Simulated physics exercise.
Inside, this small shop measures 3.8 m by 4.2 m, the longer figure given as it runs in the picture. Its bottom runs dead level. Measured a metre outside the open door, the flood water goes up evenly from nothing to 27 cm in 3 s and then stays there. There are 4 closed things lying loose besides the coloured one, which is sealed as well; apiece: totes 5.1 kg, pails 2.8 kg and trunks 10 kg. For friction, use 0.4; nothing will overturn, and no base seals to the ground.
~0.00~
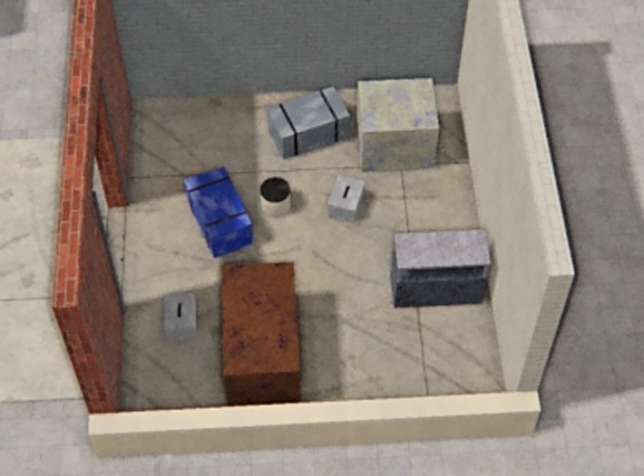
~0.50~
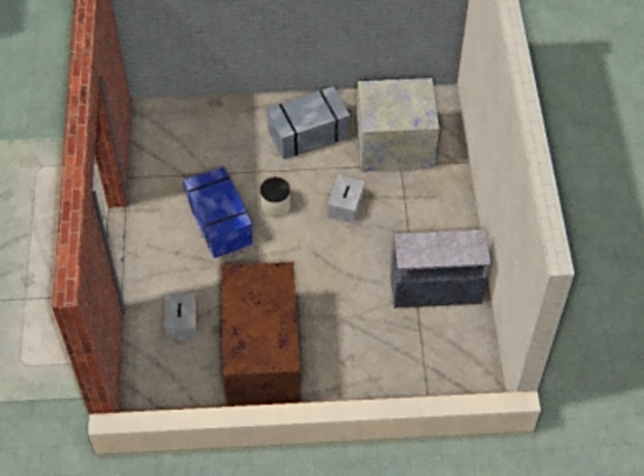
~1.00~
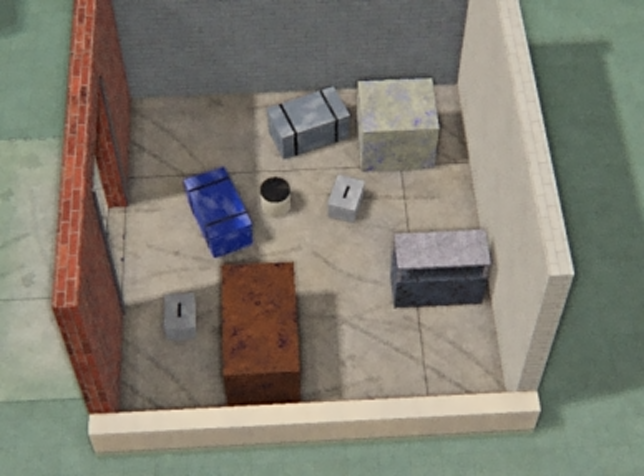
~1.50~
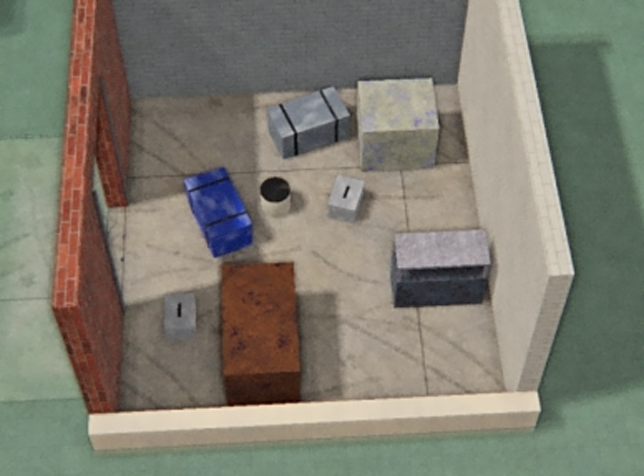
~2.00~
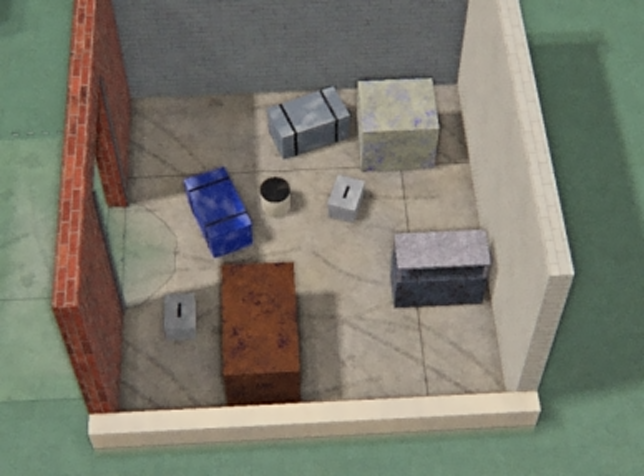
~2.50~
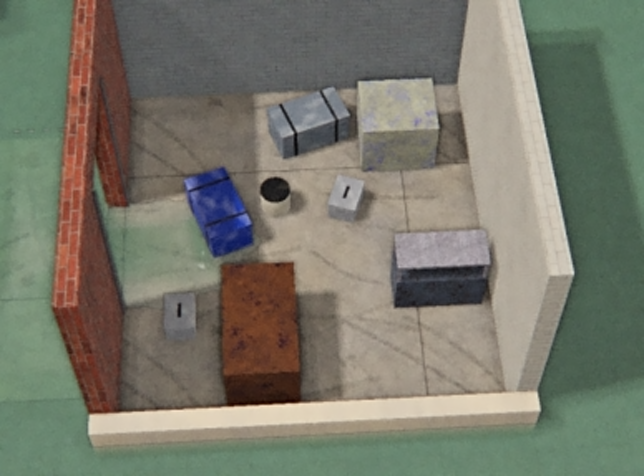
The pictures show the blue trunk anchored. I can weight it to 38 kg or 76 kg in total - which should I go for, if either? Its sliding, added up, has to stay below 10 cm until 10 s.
Neither will work.
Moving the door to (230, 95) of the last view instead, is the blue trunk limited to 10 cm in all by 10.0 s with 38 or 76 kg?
I'd say you need the heavier one.
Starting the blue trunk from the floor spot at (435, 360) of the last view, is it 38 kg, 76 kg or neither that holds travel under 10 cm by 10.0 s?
Result: Heavy passes, light fails.
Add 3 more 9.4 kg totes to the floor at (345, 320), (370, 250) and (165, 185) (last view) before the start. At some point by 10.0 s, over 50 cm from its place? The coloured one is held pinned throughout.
In turn: Within it, beyond it, beyond it.
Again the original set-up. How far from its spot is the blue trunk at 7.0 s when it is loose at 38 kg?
Roughly 120 cm.
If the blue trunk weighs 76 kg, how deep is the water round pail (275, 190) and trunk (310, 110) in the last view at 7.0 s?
About 2 and 4 cm.
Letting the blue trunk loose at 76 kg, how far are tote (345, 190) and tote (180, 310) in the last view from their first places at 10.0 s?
They've ended up 50 cm and 20 cm away, in that order.
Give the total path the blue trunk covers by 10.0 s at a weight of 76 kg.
It covers some 60 cm altogether.
After 3.5 s the blue trunk would be 39 cm from its start with 38 kg and 5 cm from its start with 76 kg; 8 cm of water round it then.
After 4.5 s the blue trunk would be 107 cm from its start with 38 kg and 34 cm from its start with 76 kg; 7 cm of water round it then.
After 7.0 s the blue trunk would be 112 cm from its start with 38 kg and 42 cm from its start with 76 kg; 8 cm of water round it then.
After 10.0 s the blue trunk would be 148 cm from its start with 38 kg and 68 cm from its start with 76 kg; 17 cm of water round it then.
